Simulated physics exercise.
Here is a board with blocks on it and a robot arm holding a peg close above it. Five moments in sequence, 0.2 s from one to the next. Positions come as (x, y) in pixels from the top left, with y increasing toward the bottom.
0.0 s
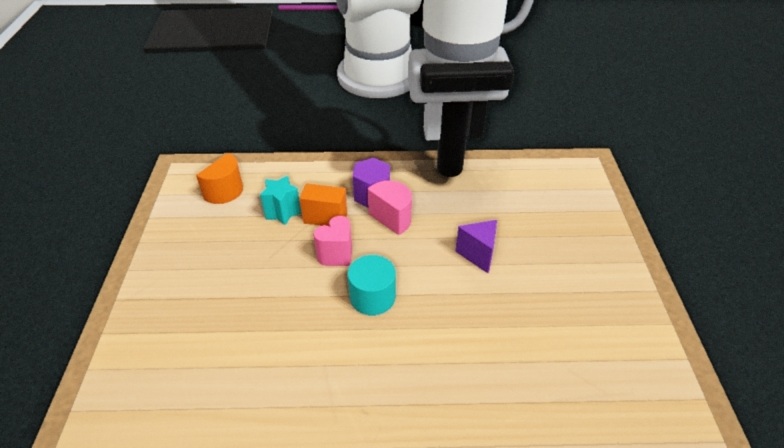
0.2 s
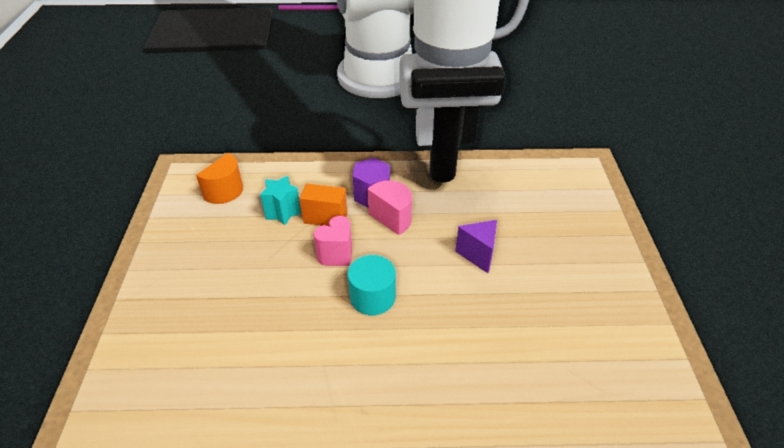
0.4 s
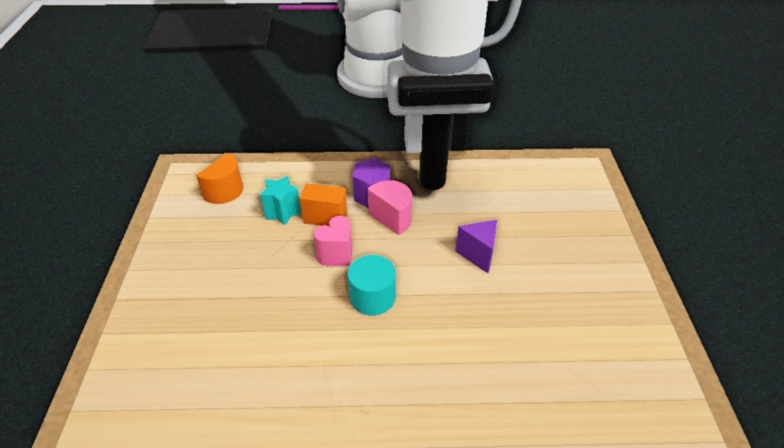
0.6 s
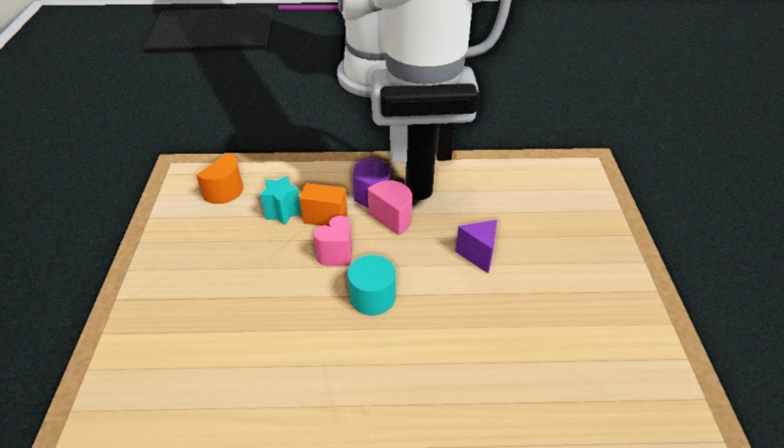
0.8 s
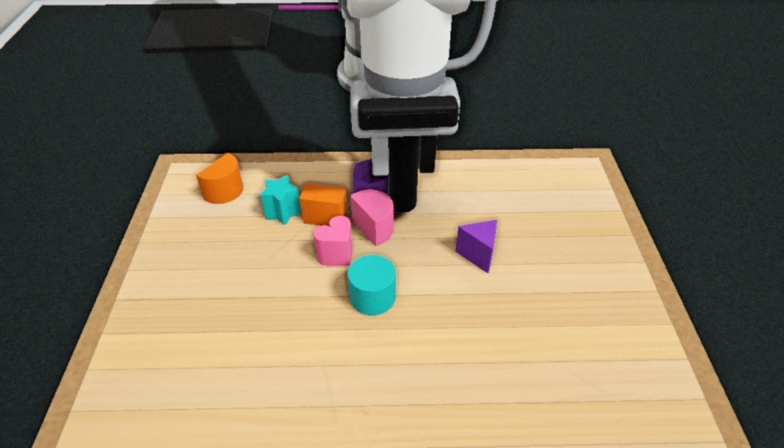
The clip opens on a wooden board scattered with colourful blocks, with a robot arm holding a black peg near the far edge. The peg moves left and slightly toward the viewer, approaching the pink D-shaped block beside a purple one. It then pushes the pink block a short way left.
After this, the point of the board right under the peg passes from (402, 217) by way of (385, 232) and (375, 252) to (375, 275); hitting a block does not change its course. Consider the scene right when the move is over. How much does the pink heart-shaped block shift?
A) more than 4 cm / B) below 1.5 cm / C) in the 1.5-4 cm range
The answer is C.
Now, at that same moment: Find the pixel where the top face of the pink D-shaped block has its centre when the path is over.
It should be at about (341, 219).
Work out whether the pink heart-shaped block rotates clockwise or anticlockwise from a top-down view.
That block twists counter-clockwise.
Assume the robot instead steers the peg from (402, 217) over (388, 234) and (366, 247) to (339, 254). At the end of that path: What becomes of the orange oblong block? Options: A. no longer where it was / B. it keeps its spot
A
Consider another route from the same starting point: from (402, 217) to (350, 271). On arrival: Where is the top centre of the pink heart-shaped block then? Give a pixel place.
I'd guess (293, 240).
On the path given first. Halfway along, peg at (378, 230); orange oblong block at (317, 193); pink heart-shaped block at (309, 238), turned 25° anticlockwise; pink D-shaped block at (343, 218), turned 50° clockwise.
At the end, peg at (375, 263); orange oblong block at (317, 193); pink heart-shaped block at (305, 238), turned 35° anticlockwise; turquoise circle at (372, 281); pink D-shaped block at (341, 219), turned 55° clockwise.
